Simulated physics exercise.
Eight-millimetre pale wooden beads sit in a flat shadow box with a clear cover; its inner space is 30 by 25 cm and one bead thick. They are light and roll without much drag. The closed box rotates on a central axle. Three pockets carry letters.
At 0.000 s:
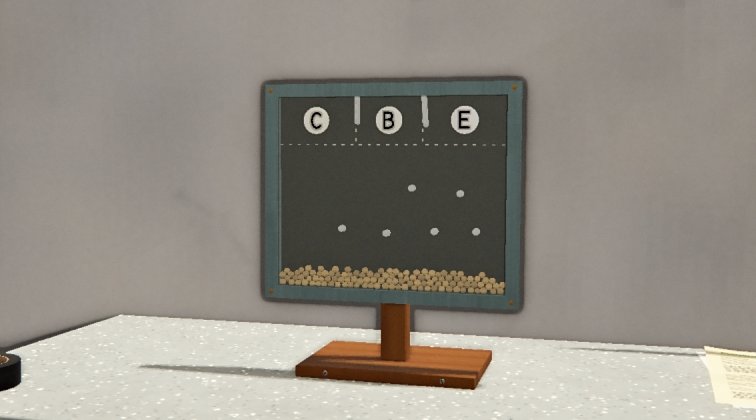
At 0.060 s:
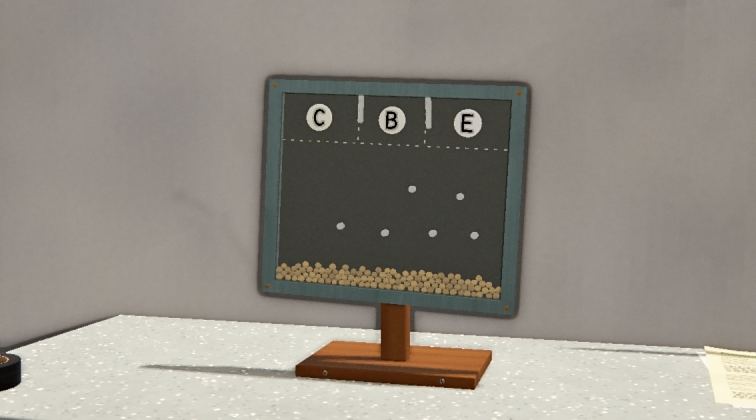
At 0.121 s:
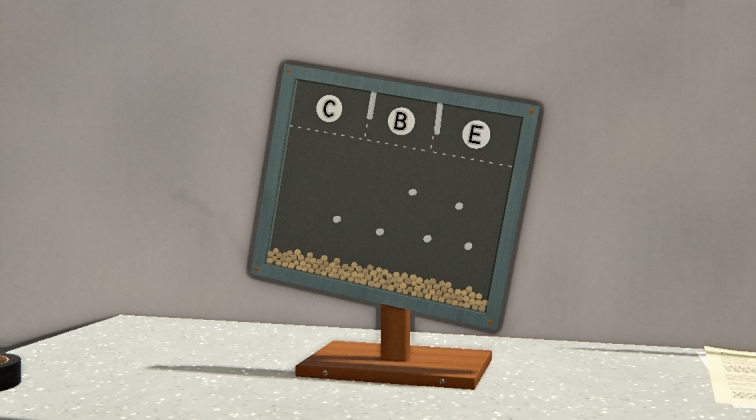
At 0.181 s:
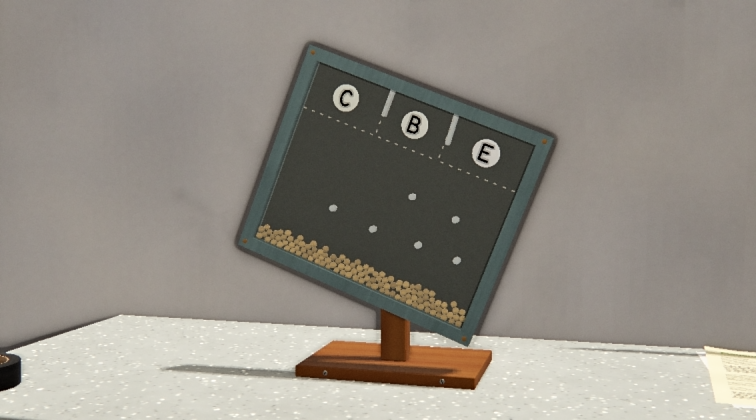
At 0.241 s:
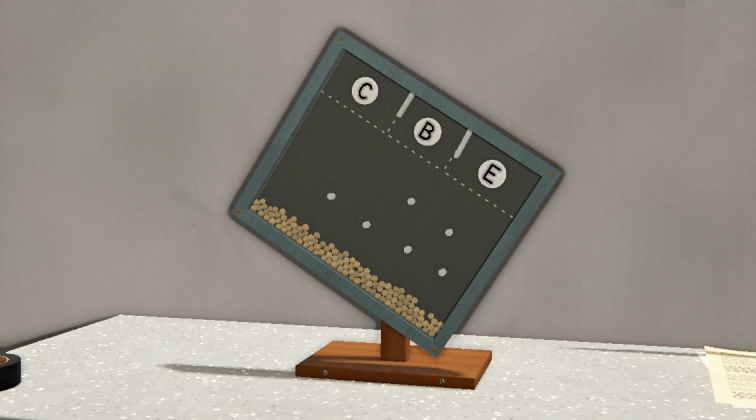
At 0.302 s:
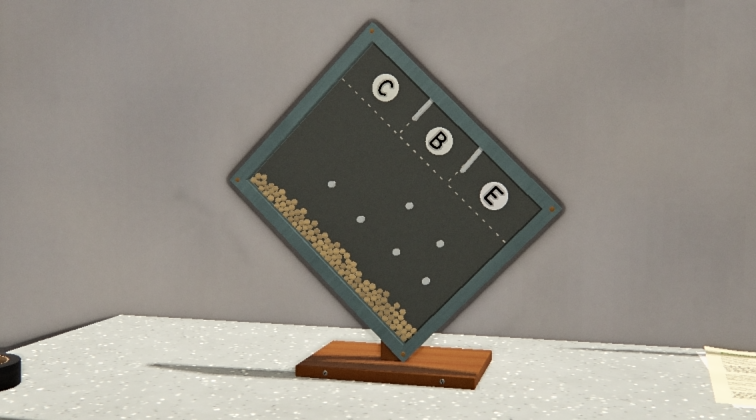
A teal-framed box of pale beads turns steadily clockwise on its wooden stand.
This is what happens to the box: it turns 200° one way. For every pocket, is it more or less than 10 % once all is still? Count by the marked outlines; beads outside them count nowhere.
B: More; C: Less; E: More than 10 %.
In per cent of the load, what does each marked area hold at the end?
Pocket B: 20; pocket C: 5; pocket E: 75.
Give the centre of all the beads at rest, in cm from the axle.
Some 10 cm left and 7 cm below.
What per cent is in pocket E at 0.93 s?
About 50 per cent.
After 0.61 s, it stands 103° clockwise; the beads' middle is 9 cm left of and 9 cm below the centre; nothing in the marked areas.
After 0.93 s, it stands 163° clockwise; the beads' middle is 10 cm left of and 7 cm below the centre; E 50 %.
After 1.19 s, it has come round 200° clockwise; the beads' middle is 11 cm left of and 6 cm below the centre; B 10 %, E 80 %.
At rest by 2.2 s, it has come round 200° clockwise; B 20 %, C 5 %, E 75 %.
